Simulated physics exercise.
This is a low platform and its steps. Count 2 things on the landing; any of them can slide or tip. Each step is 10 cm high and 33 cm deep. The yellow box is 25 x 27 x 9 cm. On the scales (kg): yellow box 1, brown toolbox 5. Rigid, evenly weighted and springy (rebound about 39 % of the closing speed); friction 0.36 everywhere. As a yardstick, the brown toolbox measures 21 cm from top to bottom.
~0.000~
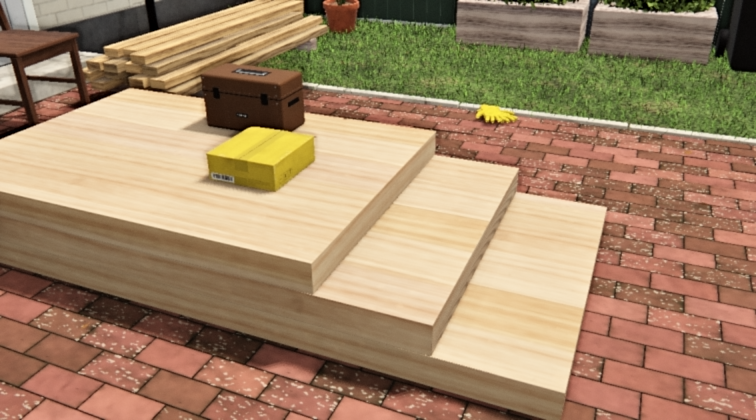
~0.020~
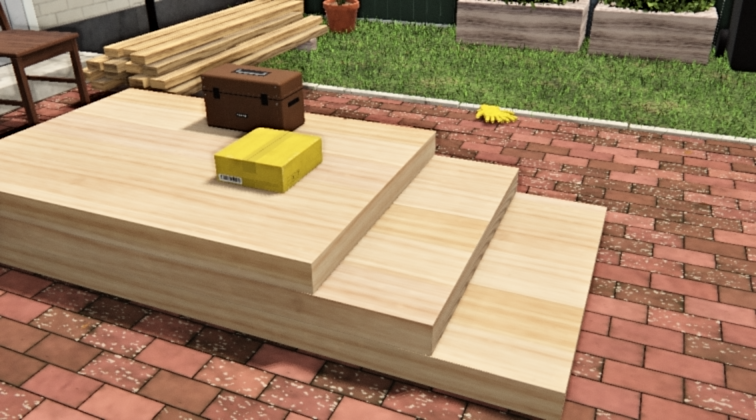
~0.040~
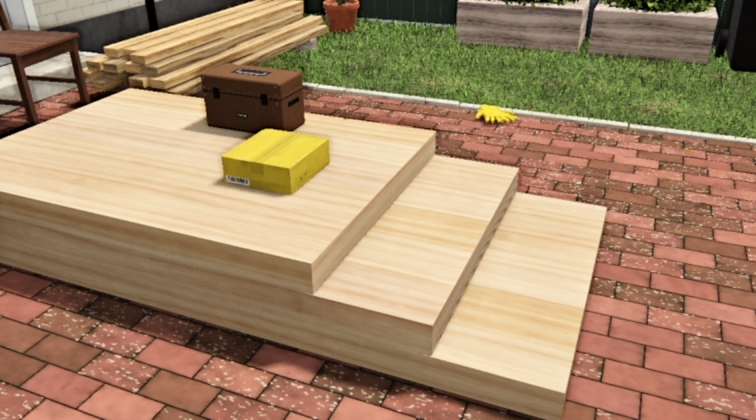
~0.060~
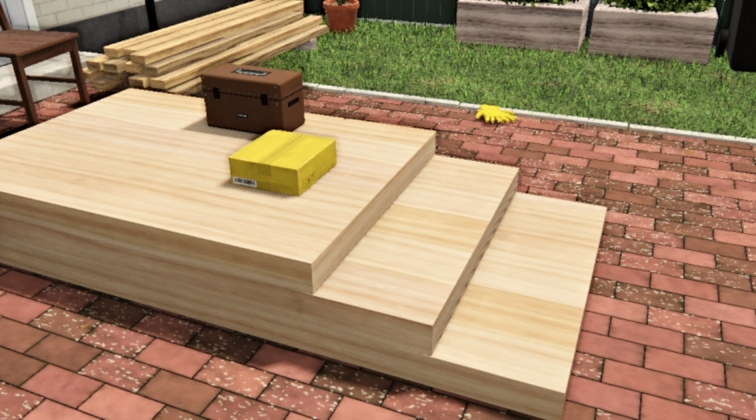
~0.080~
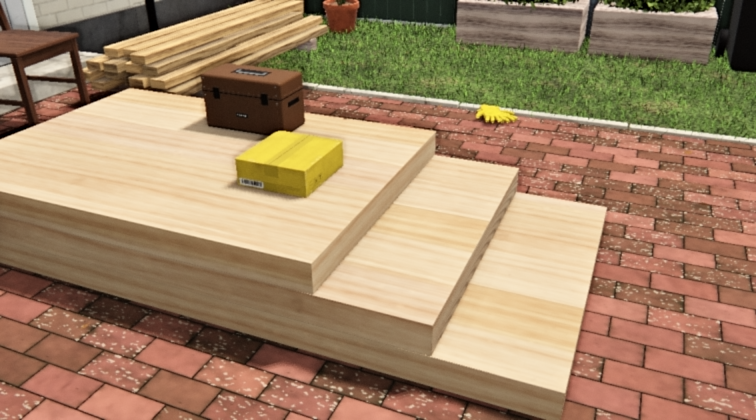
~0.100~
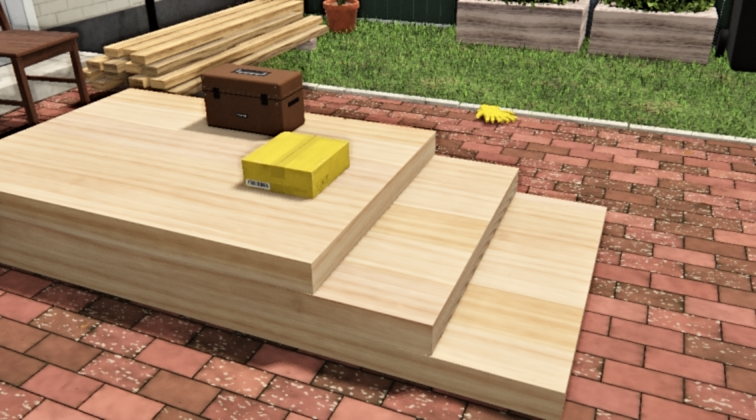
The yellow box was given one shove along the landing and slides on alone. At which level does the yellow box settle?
The box comes to rest on the landing.
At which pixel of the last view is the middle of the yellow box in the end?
Near (350, 172).
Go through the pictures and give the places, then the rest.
The first frame shows edge 42 cm ahead; yellow box (263, 157); brown toolbox (254, 99).
The second frame shows edge 39 cm ahead; yellow box (271, 159); brown toolbox (254, 99).
The third frame shows edge 36 cm ahead; yellow box (278, 160); brown toolbox (254, 99).
The fourth frame shows edge 34 cm ahead; yellow box (285, 161); brown toolbox (254, 99).
The fifth frame shows edge 31 cm ahead; yellow box (292, 162); brown toolbox (254, 99).
The sixth frame shows edge 29 cm ahead; yellow box (298, 163); brown toolbox (254, 99).
Around 0.20 s, edge 19 cm ahead; yellow box near (324, 168).
Around 0.30 s, edge 13 cm ahead; yellow box near (342, 171).
Finally (0.9 s), edge 10 cm ahead; brown toolbox still in place (within 12 cm). Final places as that camera would see them, yellow box near (350, 172).
